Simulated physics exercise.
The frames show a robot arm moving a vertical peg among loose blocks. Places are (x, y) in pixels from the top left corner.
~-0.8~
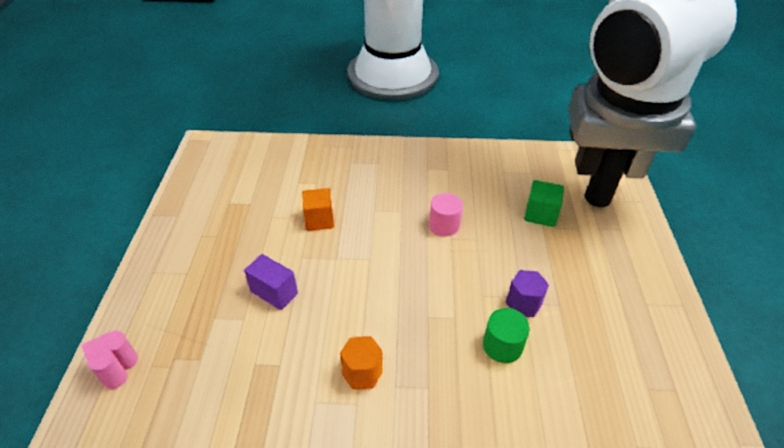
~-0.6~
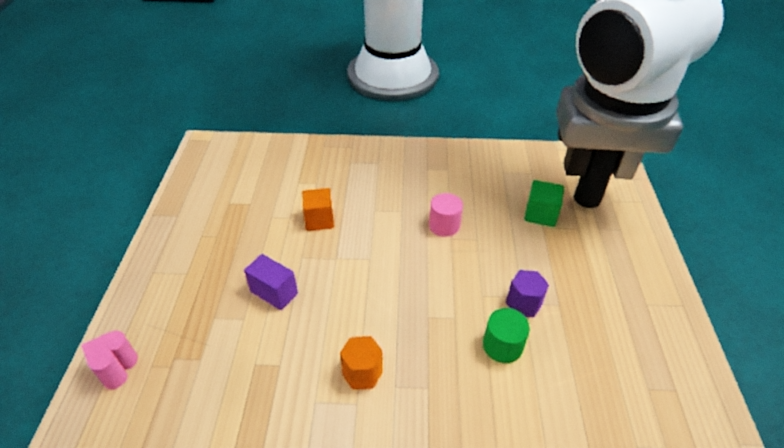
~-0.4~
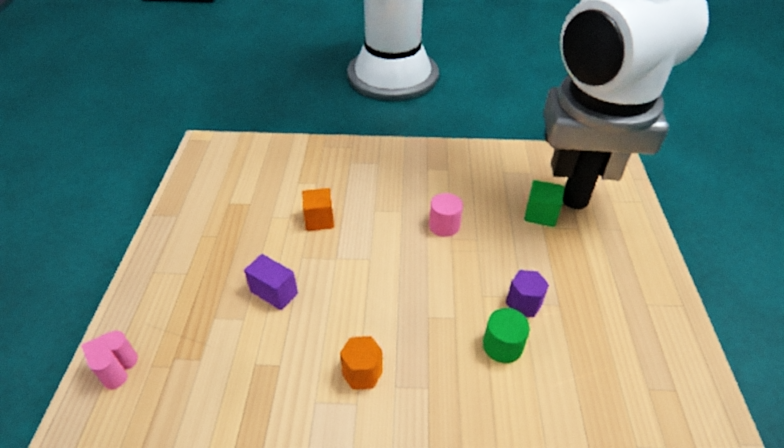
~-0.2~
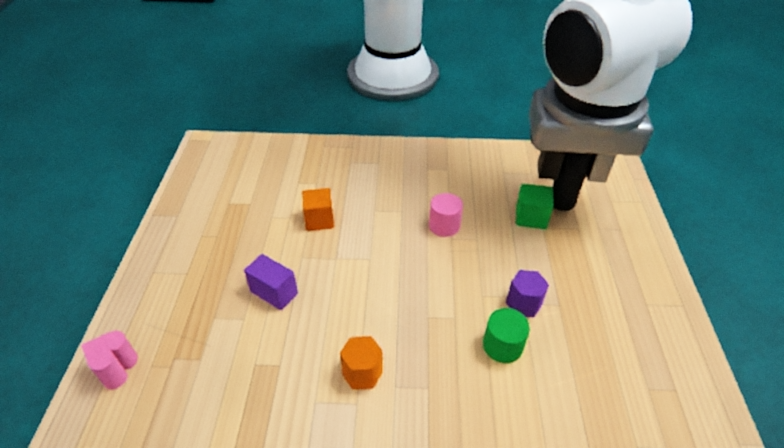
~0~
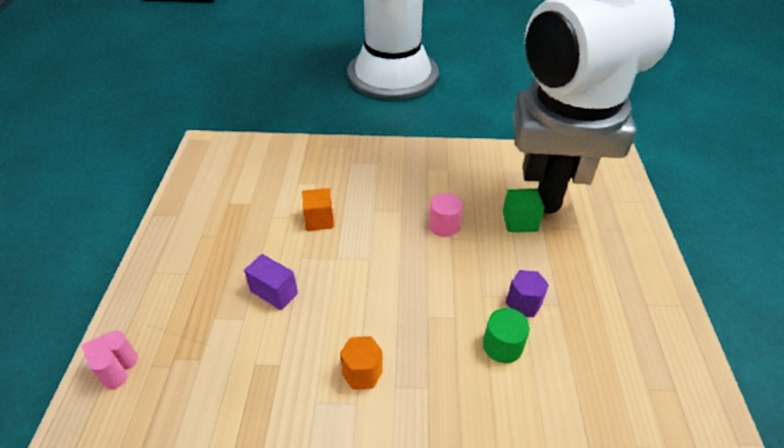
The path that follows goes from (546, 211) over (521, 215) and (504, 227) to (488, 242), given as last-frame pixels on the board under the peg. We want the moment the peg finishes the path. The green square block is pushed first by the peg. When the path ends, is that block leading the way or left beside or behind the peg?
The green square block stays in front.
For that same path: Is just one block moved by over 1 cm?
I'd say yes.
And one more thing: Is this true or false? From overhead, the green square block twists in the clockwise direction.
The statement is false.
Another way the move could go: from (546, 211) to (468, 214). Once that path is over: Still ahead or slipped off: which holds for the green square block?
When the path is over, you would find the green square block off to the side or behind the peg.
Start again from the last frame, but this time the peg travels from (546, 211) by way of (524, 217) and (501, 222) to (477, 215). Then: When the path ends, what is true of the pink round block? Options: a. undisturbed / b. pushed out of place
a: Undisturbed.
What follows on the original path. Halfway along, peg (513, 214); green square block (499, 214), turned 40° anticlockwise.
At the end, peg (489, 235); pink round block still; green square block (474, 237), turned 45° anticlockwise.
